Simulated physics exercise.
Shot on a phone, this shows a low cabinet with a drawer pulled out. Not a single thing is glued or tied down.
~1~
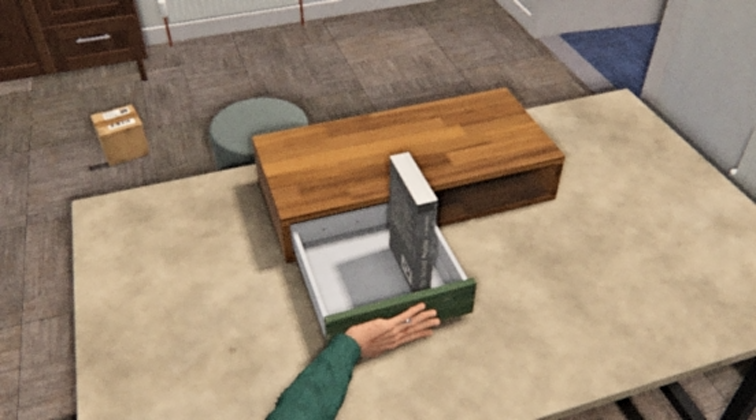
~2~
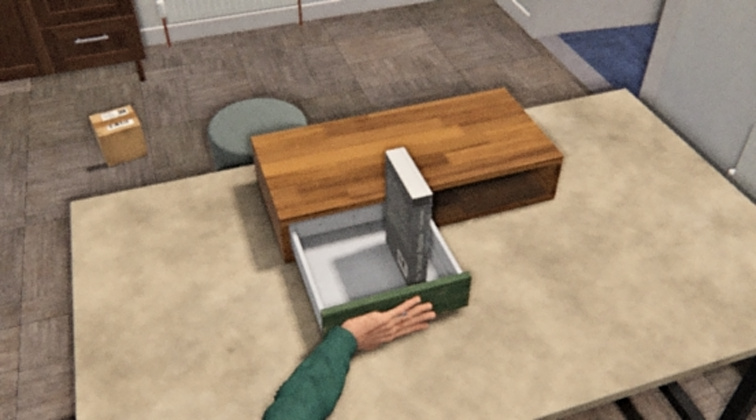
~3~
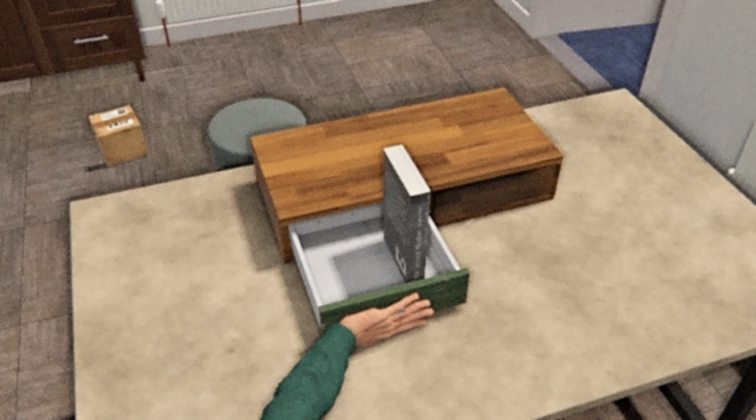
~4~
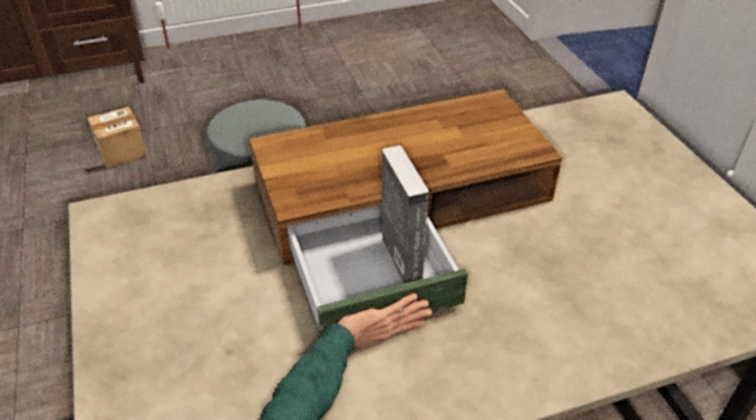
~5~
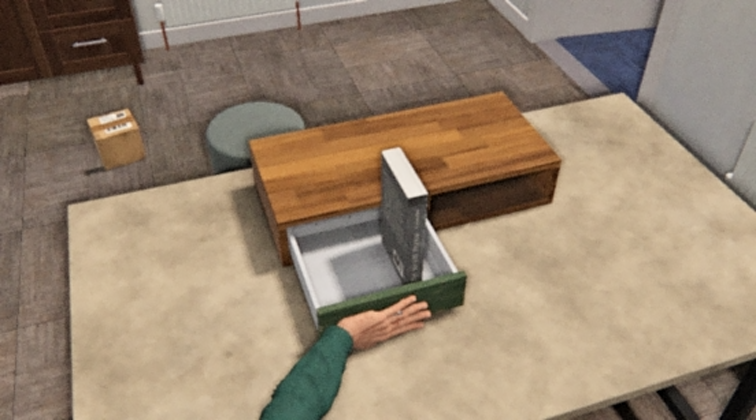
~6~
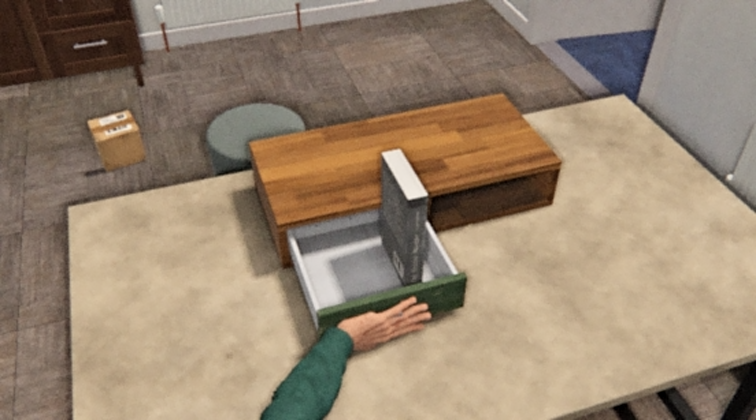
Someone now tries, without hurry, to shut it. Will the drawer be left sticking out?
Yes, it stays partly open.
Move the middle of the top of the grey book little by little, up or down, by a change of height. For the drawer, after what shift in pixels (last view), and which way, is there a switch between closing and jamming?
The change comes after a shift of around 64 pixels down.
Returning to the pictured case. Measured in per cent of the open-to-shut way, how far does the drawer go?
30 %.
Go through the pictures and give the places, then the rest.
Drawer (380, 267) wide open; grey book (411, 225), in the first picture.
Drawer (376, 261) wide open; chest (404, 169), in the second picture.
Drawer (374, 258) wide open; grey book (405, 217), in the third picture.
Drawer (373, 259) wide open; chest (403, 170), in the fourth picture.
Drawer (372, 260) wide open; grey book (402, 219), in the fifth picture.
Drawer (372, 262) wide open; chest (402, 174), in the sixth picture.
Then, 0.28 s later than the last frame, drawer starting in.
Then, 0.54 s later than the last frame, drawer about half in.
When it is over, the drawer will not close.
